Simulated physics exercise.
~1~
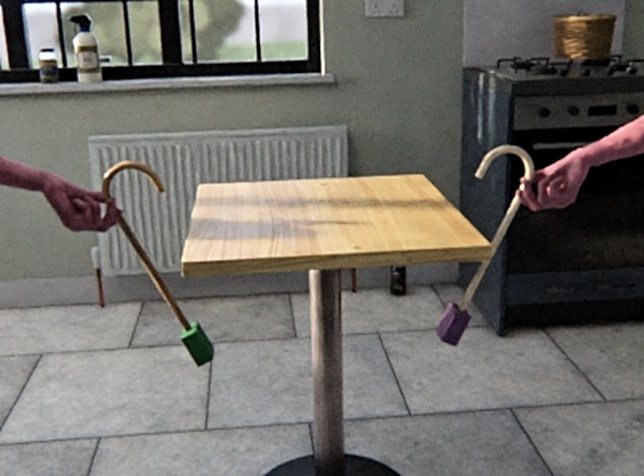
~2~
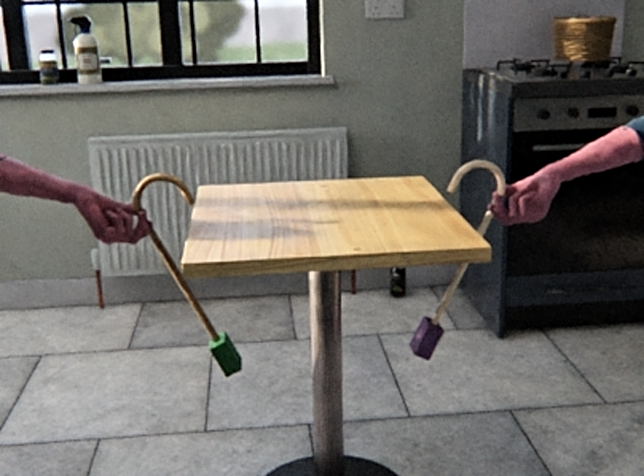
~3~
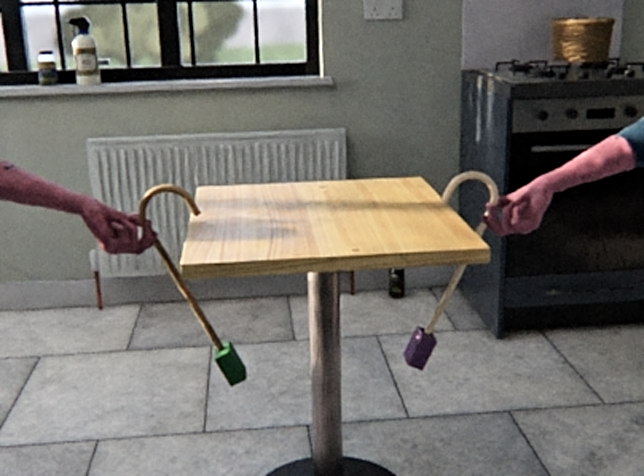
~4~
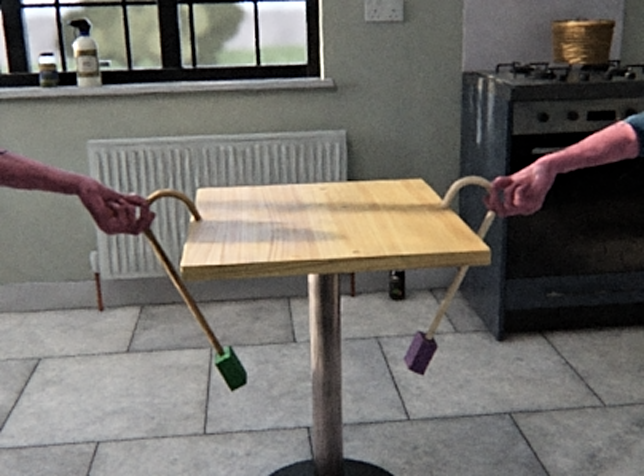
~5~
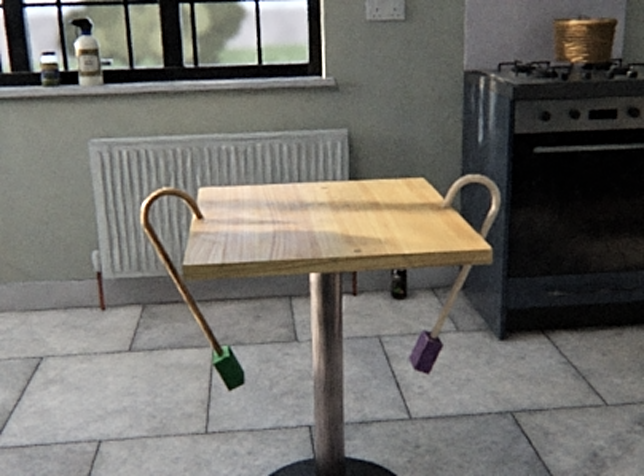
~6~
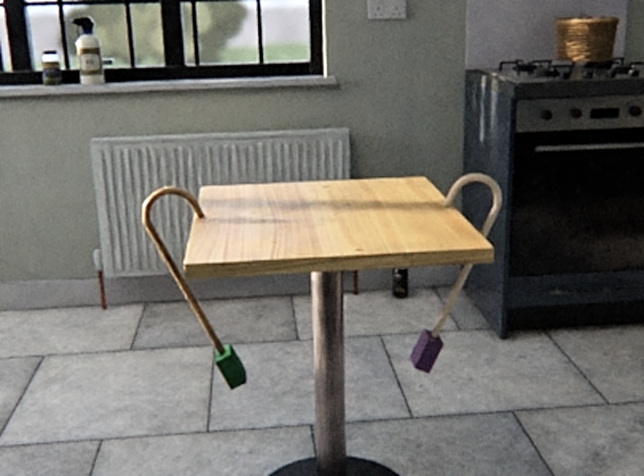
In a tiled kitchen seen from the front, a small square wooden table on a metal post stands before a white radiator, with a window behind on the left and a dark oven on the right. A hand at each side holds a curved, cane-like handle, the left one ending in a green block and the right one in a purple block. Both hands move inward and hook the handles over opposite edges of the tabletop. The hands then let go and withdraw from view. The green and purple pieces both stay hooked, hanging still with their lower ends angled inward.
